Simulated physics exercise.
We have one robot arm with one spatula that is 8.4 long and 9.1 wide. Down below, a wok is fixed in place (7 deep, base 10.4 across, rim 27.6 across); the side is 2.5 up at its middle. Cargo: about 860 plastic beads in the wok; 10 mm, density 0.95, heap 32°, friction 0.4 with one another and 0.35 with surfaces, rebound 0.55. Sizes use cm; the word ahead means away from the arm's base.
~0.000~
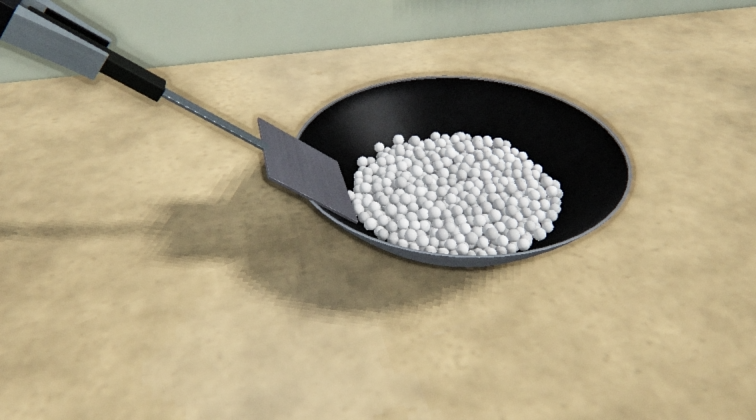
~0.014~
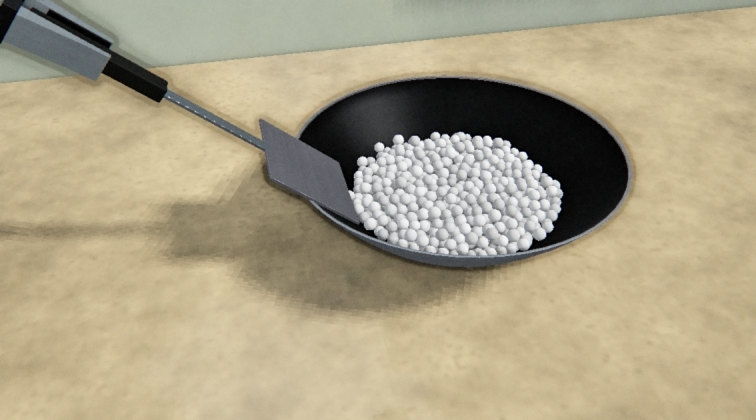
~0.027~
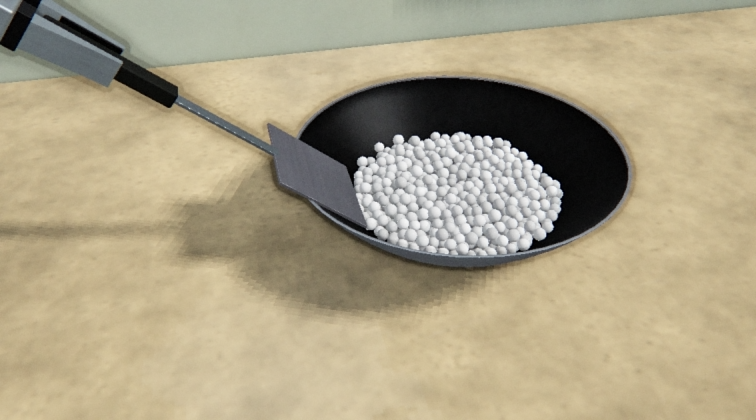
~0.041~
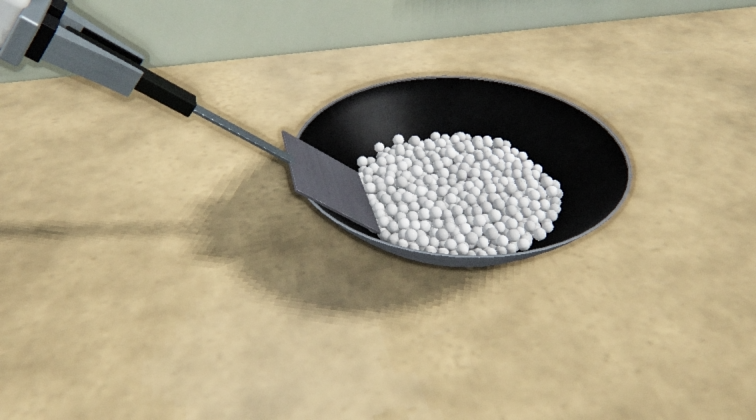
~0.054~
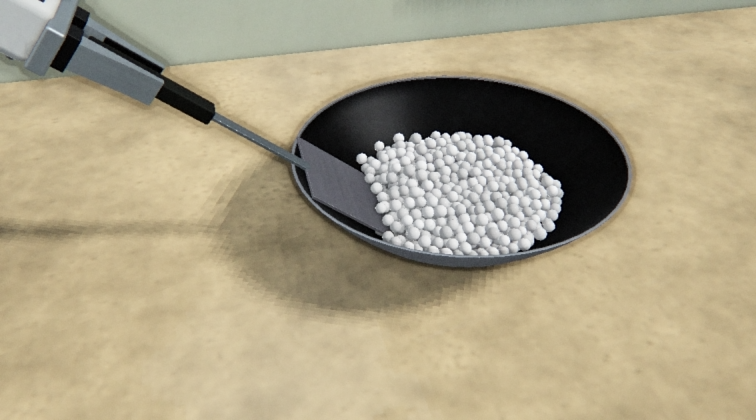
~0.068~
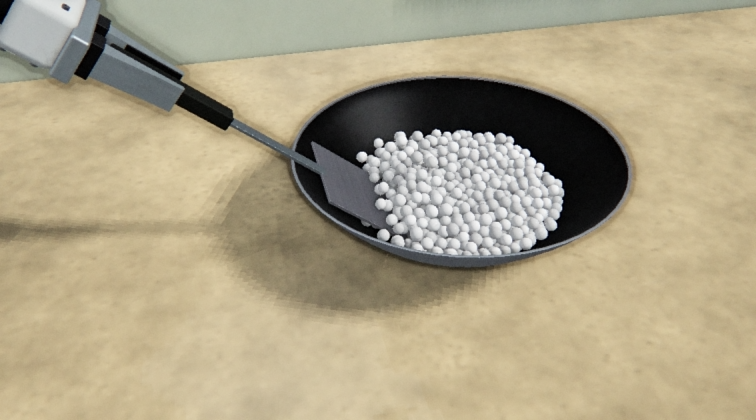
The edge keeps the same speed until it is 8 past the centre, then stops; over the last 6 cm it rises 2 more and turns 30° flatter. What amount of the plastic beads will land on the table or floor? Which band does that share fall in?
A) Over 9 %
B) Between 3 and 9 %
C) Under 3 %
A.
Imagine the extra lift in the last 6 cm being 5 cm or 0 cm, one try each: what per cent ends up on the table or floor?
Estimates, in order: 25 % then 5 %.
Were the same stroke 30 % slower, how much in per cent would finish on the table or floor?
Roughly 5 per cent, I'd say.
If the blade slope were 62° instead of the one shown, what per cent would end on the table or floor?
Around 30 in a hundred.
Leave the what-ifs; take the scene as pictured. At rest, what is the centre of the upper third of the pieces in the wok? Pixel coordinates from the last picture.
It is centred near (549, 154) in the last view.
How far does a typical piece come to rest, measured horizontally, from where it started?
Level distance of roughly 6 cm.
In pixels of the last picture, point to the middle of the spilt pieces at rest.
Pixel estimate: About (674, 182).
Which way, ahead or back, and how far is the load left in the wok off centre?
4.0 cm ahead.
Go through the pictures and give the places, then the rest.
In the first picture, spatula top edge at (263, 146), sloping 40°; upper third of the load around (456, 186), from x 350 to 555, top at y 135; 857 in the wok.
In the second picture, spatula top edge at (264, 147), sloping 40°; upper third of the load around (456, 186), from x 350 to 555, top at y 135.
In the third picture, spatula top edge at (273, 151), sloping 40°; upper third of the load around (456, 186), from x 350 to 555, top at y 135.
In the fourth picture, spatula top edge at (288, 159), sloping 40°; upper third of the load around (457, 185), from x 350 to 555, top at y 135.
In the fifth picture, spatula top edge at (304, 165), sloping 40°; upper third of the load around (453, 183), from x 350 to 555, top at y 135.
In the sixth picture, spatula top edge at (320, 170), sloping 40°; upper third of the load around (456, 179), from x 350 to 560, top at y 135; 857 in the wok.
By 0.12 s, sloping 40°, highest piece 9 above the table; 857 in the wok.
By 0.17 s, sloping 31°, highest piece 9 above the table; 856 in the wok, 1 on the blade or in flight.
By 0.40 s, sloping 10°, highest piece 9 above the table; 674 in the wok, 82 on the table or floor, 101 on the blade or in flight.
By 1.45 s, sloping 10°, highest piece 7 above the table; 671 in the wok, 186 on the table or floor.
Final count, 671 in the wok, 186 on the table or floor. That is 22 % on the table or floor.
